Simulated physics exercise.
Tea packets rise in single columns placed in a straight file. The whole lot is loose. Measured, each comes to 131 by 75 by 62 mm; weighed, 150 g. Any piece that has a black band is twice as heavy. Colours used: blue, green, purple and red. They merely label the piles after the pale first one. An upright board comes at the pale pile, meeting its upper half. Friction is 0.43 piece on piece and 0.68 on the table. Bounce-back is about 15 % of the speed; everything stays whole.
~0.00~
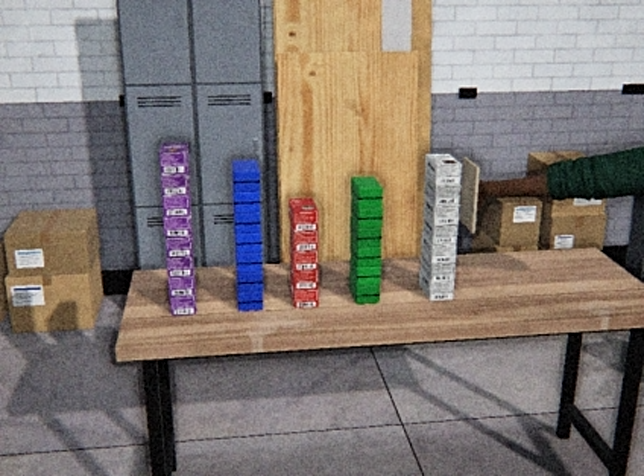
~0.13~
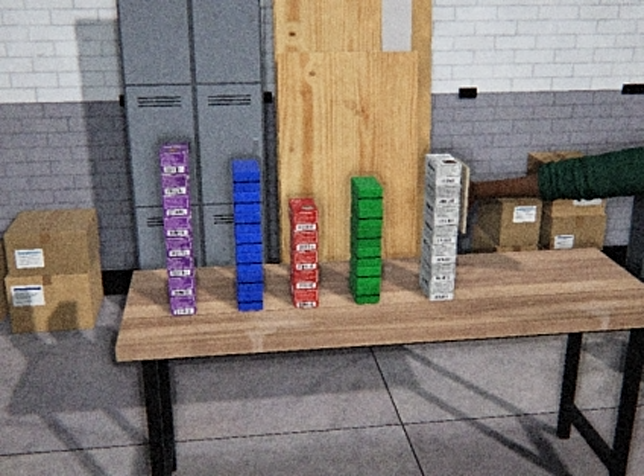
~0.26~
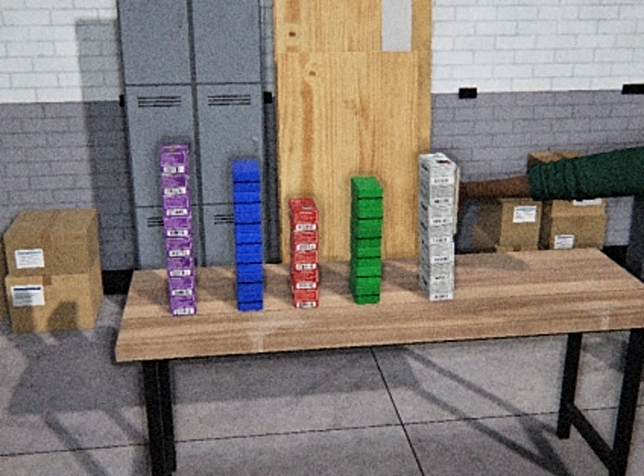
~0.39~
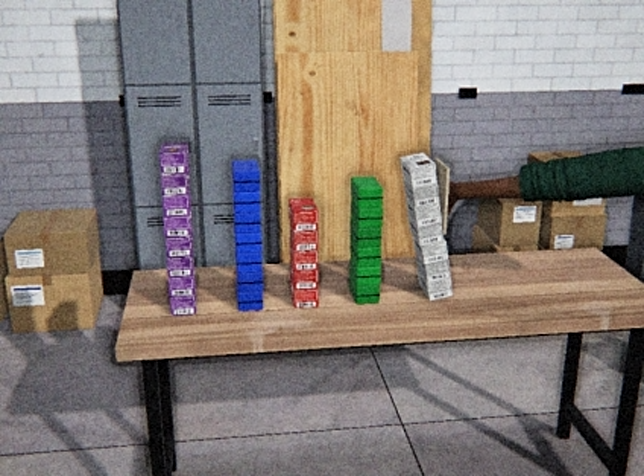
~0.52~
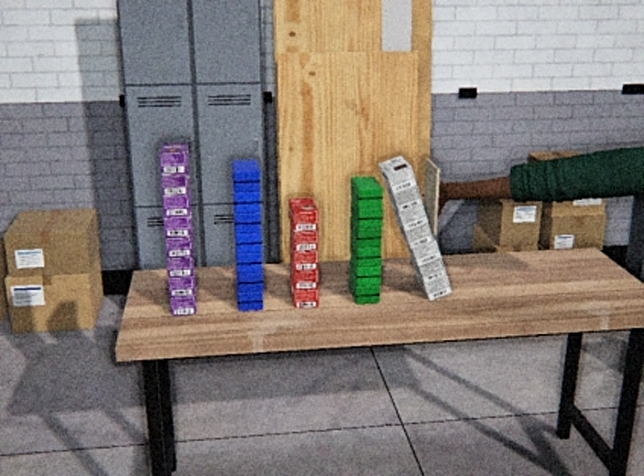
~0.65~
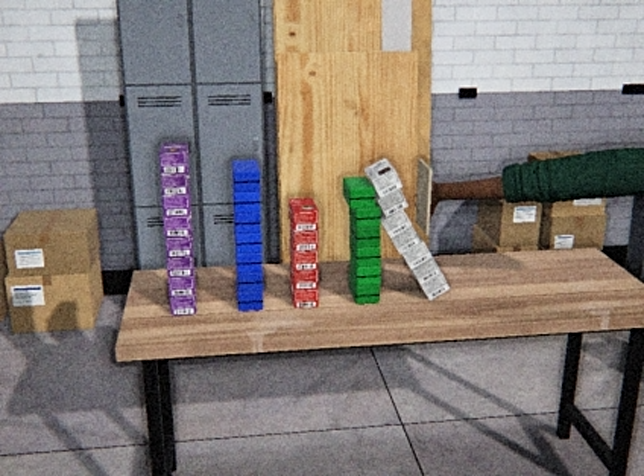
On a wooden table, a hand pushes a board leftward into the white stack, which leans and shifts the green stack's top.
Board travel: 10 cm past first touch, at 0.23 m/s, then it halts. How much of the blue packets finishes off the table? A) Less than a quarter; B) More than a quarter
Answer: B.
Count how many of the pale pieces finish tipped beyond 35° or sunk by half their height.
Count: 7.
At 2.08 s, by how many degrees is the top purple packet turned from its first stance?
Some 15°.
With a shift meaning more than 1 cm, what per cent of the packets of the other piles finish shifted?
Displaced: 90 %.
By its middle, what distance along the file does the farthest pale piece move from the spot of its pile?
About 44 cm along.
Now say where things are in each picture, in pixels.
In the first frame (we follow the side turned to the camera), board (477, 192) 46 mm short; top blue packet (247, 182); top purple packet (174, 163); no other piece has moved.
Board (467, 192) 16 mm short; top blue packet (247, 182), in the second frame.
Board (457, 193) 14 mm in; top blue packet (247, 182), in the third frame.
Board (447, 193) 44 mm in, top of the pale pile leaning 10°; top blue packet (247, 182); no other piece has moved, in the fourth frame.
Board (437, 193) 7 cm in, top of the pale pile leaning 19°; top blue packet (247, 182); no other piece has moved, in the fifth frame.
Board (430, 194) 10 cm in, top of the pale pile leaning 27°; top blue packet (247, 182); top green packet (362, 199) displaced 24 mm; 2 stirred so far, in the sixth frame.
Around 1.42 s, 7 of the pale pile down; none of the 7 blue packets off the table (0 of 26 in all colours); top blue packet tipped 14°; top red packet tipped 16°, 27 mm lower.
Around 2.08 s, 7 of the pale pile down; 2 of the 7 blue packets off the table (8 of 26 in all colours); top blue packet on its side; top red packet on its side.
Finally (2.9 s), 7 of the pale pile down; 4 of the 7 blue packets off the table (12 of 26 in all colours); top blue packet on its side; top red packet on its side. That is 57 per cent.
